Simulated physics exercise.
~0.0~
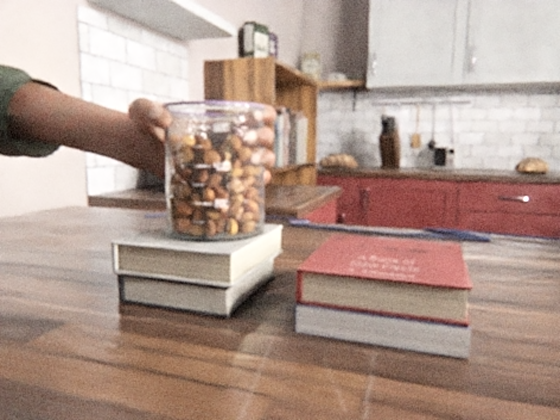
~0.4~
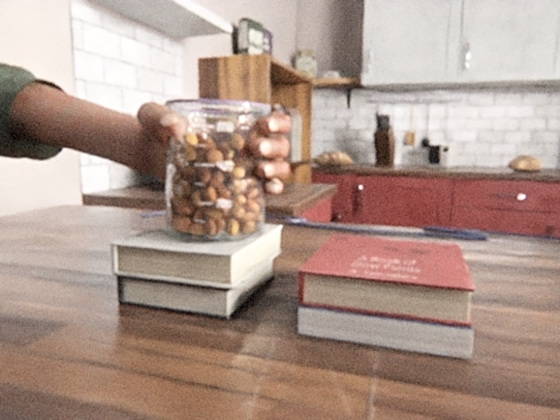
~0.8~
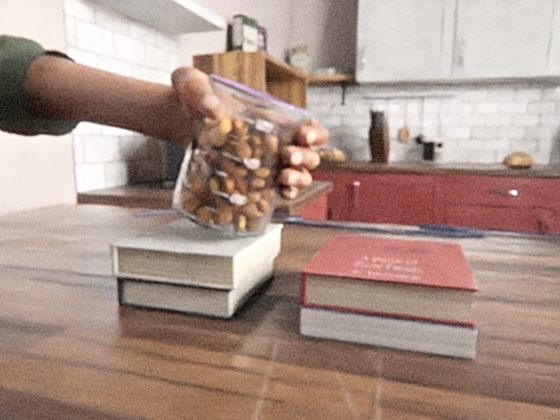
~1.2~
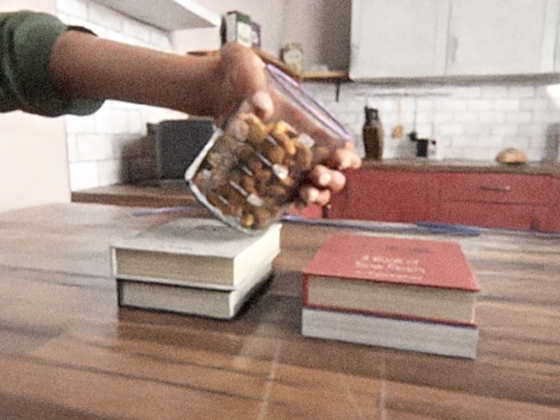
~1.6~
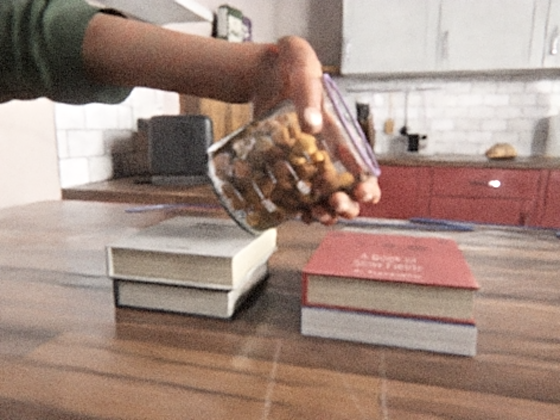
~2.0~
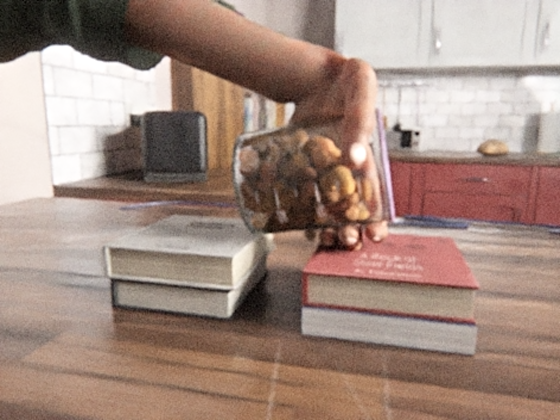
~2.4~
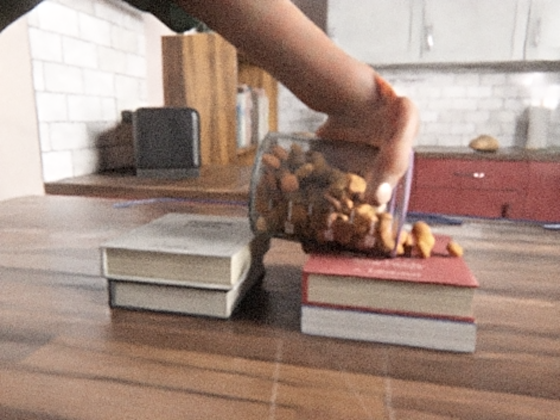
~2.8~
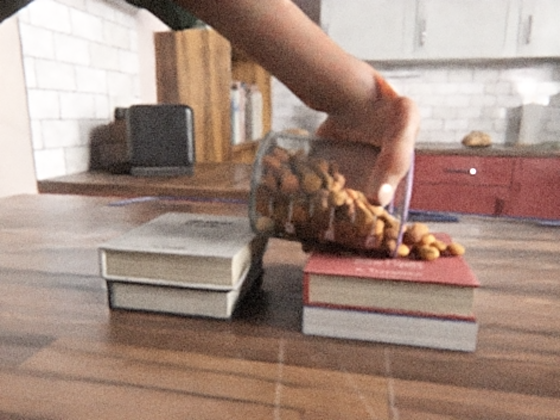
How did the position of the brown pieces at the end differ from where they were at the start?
At the start they were all in the upright jar above the pale books on the left. By the end they were farther right and a little lower, mostly in the tipped jar, with a few on the red book.
